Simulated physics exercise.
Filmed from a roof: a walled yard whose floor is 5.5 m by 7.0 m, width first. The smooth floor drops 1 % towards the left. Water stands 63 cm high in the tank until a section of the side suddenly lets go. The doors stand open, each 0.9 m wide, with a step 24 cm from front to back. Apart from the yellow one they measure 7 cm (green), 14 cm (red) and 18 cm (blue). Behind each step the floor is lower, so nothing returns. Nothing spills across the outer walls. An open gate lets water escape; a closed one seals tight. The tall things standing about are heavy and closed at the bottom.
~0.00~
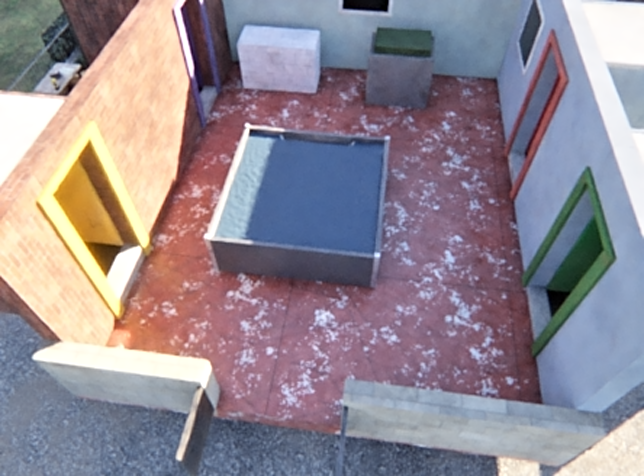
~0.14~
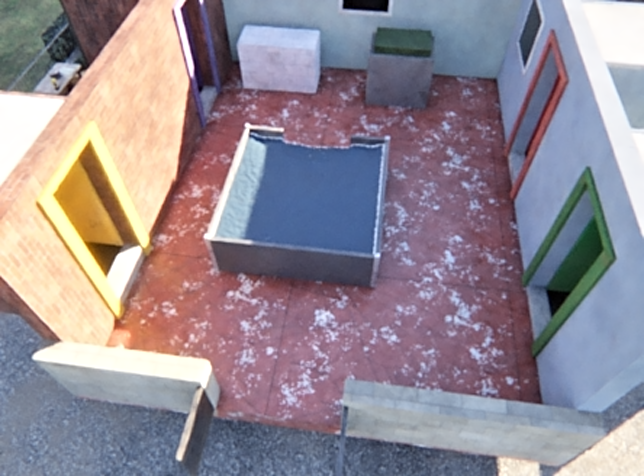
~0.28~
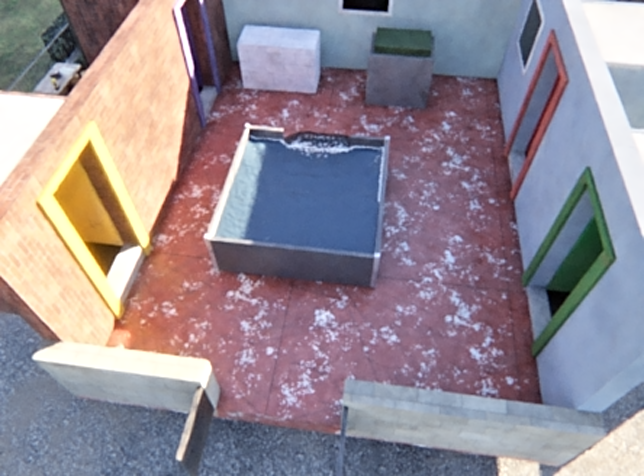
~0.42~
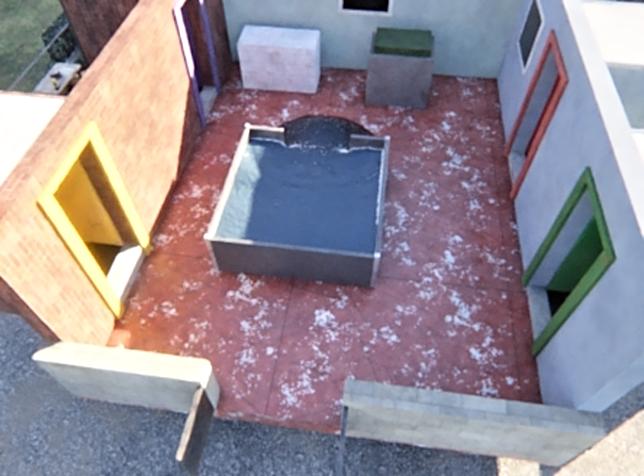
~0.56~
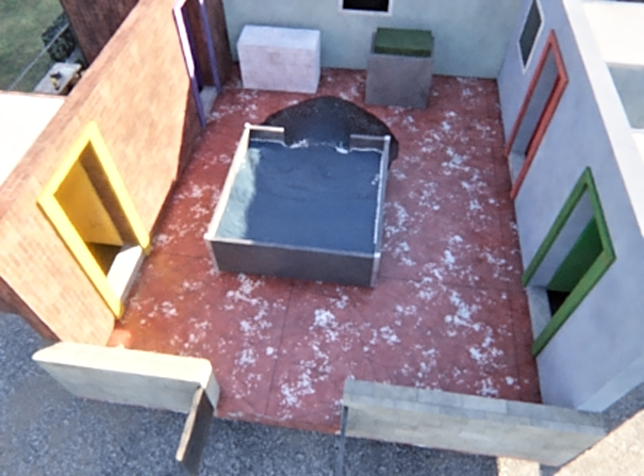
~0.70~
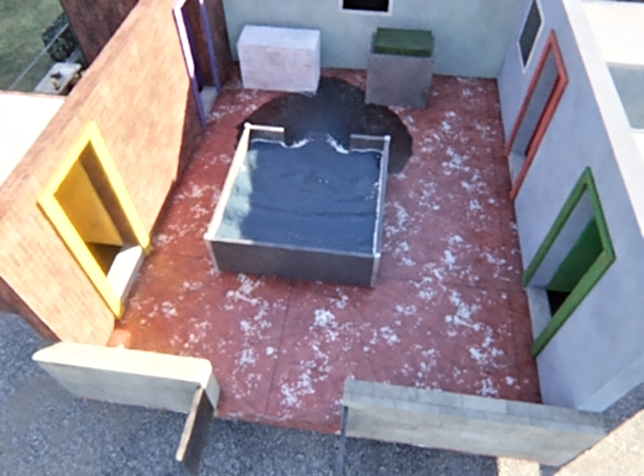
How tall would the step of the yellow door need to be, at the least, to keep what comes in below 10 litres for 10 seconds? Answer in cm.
About 6.5 cm.
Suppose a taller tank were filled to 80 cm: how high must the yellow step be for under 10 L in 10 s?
Then roughly 8.0 cm.
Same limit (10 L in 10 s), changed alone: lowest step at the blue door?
Roughly 26 cm at blue.
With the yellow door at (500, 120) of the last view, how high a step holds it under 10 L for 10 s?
About 13.0 cm.
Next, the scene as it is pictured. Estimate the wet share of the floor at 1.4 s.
About 20 per cent.
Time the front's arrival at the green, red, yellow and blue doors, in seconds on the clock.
Arrival: Green 4.5 s, red 2.6 s, yellow 4.0 s, blue 1.3 s.
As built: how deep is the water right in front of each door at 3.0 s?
Depths in cm: Green 0, red 6, yellow 0, blue 22.
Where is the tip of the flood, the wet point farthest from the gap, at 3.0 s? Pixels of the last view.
Around (493, 82).
After 1.4 s water covers 20 % of the floor, deepest (36 cm) near (314, 161); it has not reached the yellow door.
After 3.0 s water covers 45 % of the floor, deepest (38 cm) near (231, 65); it has not reached the yellow door.
After 10.0 s water covers 100 % of the floor, deepest (15 cm) near (95, 372); 9 cm at the yellow door, 0 litres in over its 27 cm step.
At the yellow door as built, the water arrived by 4.0 s and peaked near 10 cm at 9.2 s.
With a step of 5.5 cm, 18 litres would have come in within the 10 s; with 7.5 cm, 6 litres. So under 10 litres takes about 6.5 cm.
